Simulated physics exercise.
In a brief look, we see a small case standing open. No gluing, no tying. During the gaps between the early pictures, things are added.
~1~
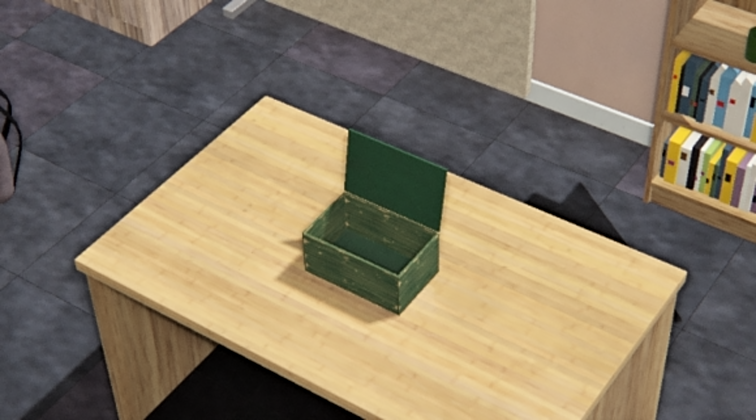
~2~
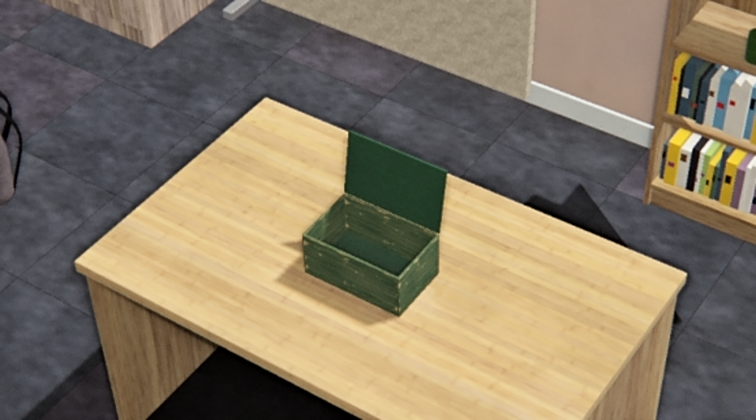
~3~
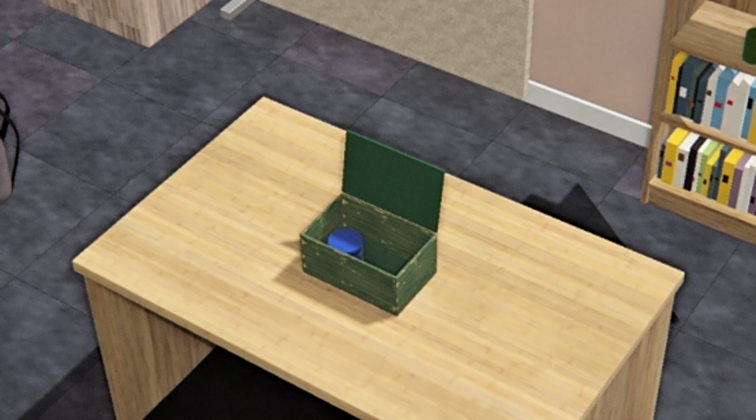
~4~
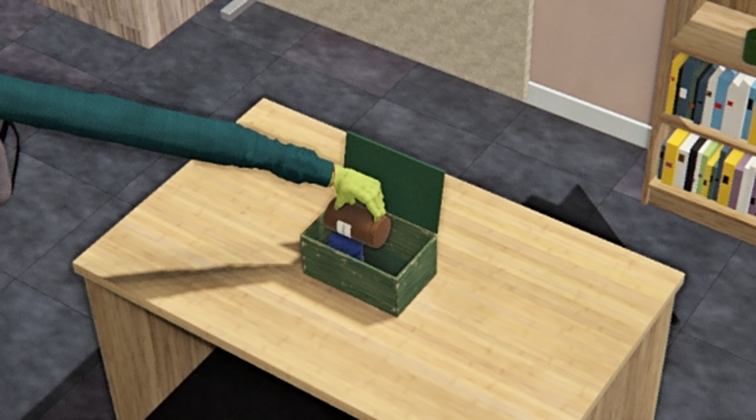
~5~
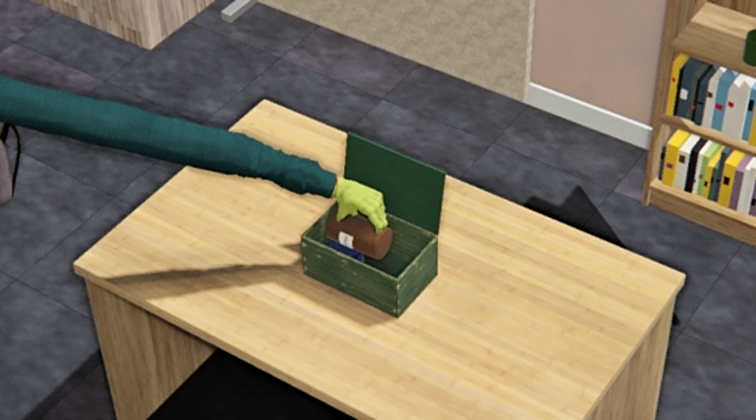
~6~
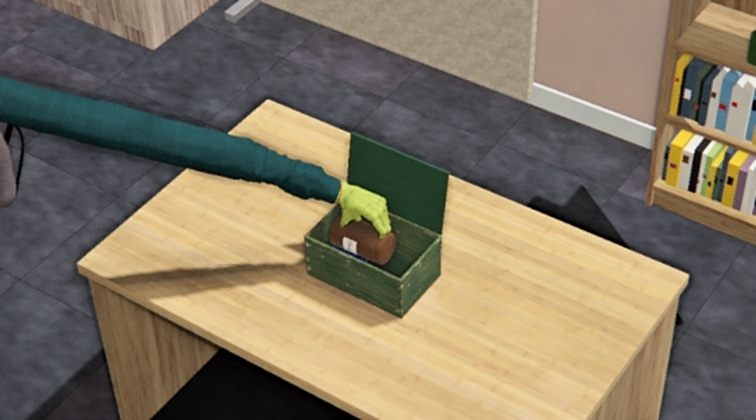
Teal-sleeved arm with a yellow-green glove lowering a brown jar into an open green box after a blue tub appears inside.
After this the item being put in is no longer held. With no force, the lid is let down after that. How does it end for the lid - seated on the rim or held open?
Lid does not seat.
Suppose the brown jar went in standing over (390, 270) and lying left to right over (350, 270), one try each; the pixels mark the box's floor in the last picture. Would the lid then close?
Case one: Lid stays raised; case two: Lid stays raised.
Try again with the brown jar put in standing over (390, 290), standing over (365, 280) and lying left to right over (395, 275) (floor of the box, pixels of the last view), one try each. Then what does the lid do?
Try 1: Lid not shut; try 2: Lid shut; try 3: Lid shut.
Then, 0.90 s later than the last frame, lid starting down; brown jar moved about its own width near (386, 259).
Then, 1.60 s later than the last frame, lid 57° above the rim; brown jar moved about its own width near (393, 258).
Then, 2.00 s later than the last frame, lid 22° above the rim; brown jar moved about its own width near (393, 261).
When it is over, lid 21° above the rim; moved from the start, brown jar; blue tub as before. End places, in pixels of the last picture, brown jar near (393, 262).
